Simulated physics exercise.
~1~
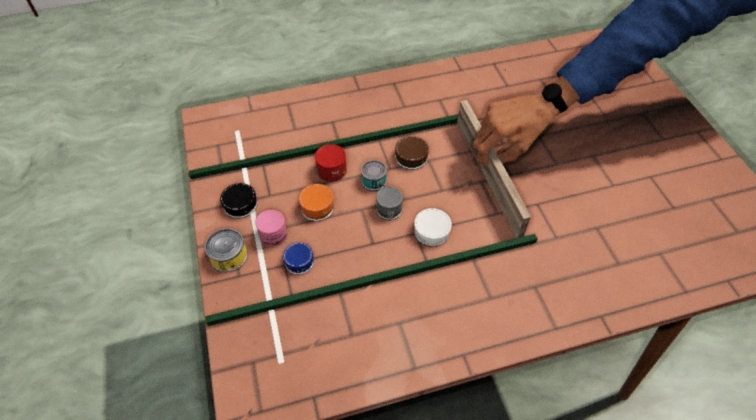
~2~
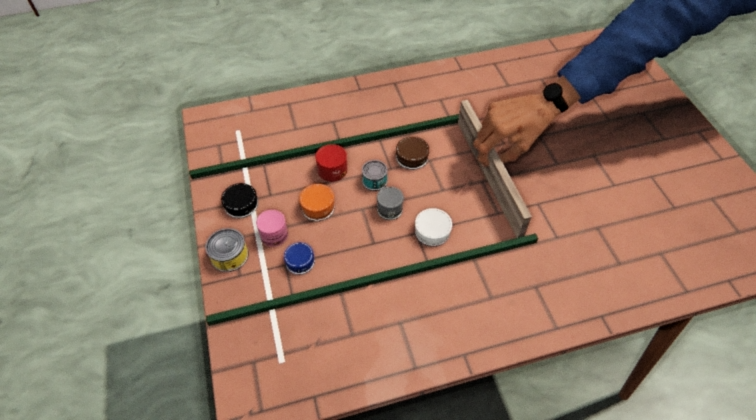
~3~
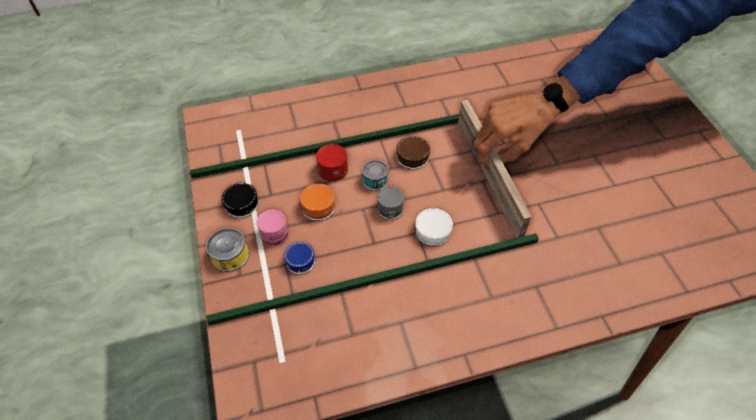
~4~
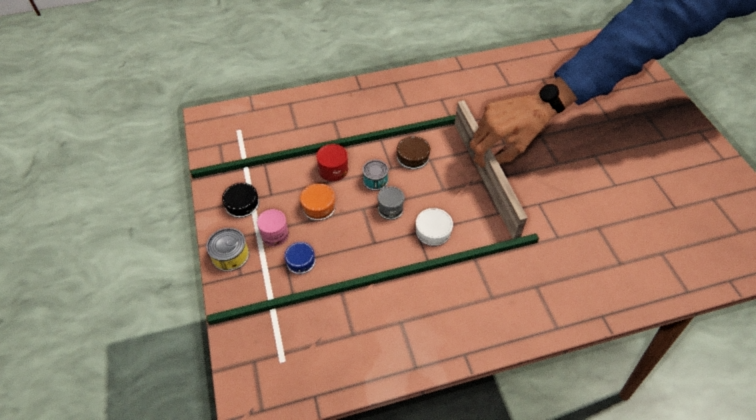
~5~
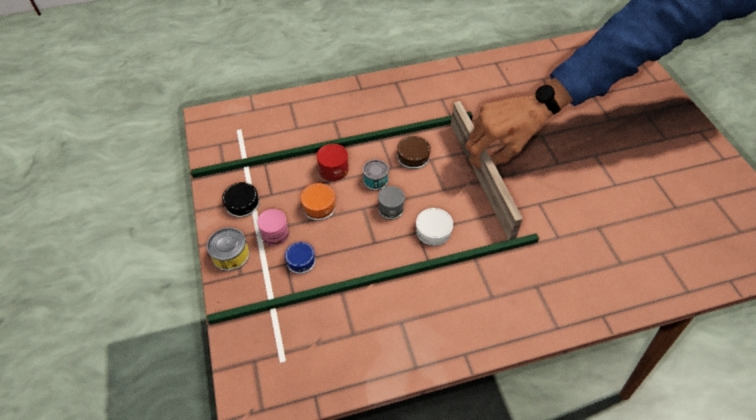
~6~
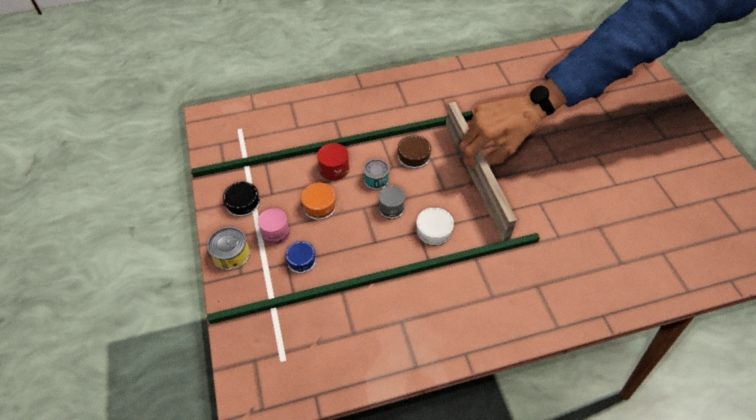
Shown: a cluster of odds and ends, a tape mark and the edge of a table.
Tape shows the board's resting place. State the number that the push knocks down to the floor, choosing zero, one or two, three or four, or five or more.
I predict exactly one or two will slip off.
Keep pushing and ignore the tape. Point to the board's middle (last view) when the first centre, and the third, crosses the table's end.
For the first, roughly (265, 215); for the next, roughly (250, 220).
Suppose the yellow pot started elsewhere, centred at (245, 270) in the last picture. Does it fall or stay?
From that start, the object then does not stay.
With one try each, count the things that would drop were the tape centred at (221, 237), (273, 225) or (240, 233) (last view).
Per try: 6; 0; 4.
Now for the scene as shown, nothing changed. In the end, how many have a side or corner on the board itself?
That makes 4.
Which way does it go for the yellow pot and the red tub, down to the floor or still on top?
The yellow pot? It doesn't stay. The red tub? It hangs on.
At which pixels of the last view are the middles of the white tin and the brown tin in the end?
For the white tin it's (248, 277), and for the brown tin it's (233, 188).
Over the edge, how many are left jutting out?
Overhanging ones - 3.
Soon after, none off yet; yellow pot at rest near (229, 249); black tin at rest near (242, 199); pink tub at rest near (274, 227).
After that, none off yet; yellow pot moving near (223, 253); black tin moving near (238, 201); pink tub displaced about its own width near (256, 243).
In the end, the number that fall off is one or two; gone, yellow pot.
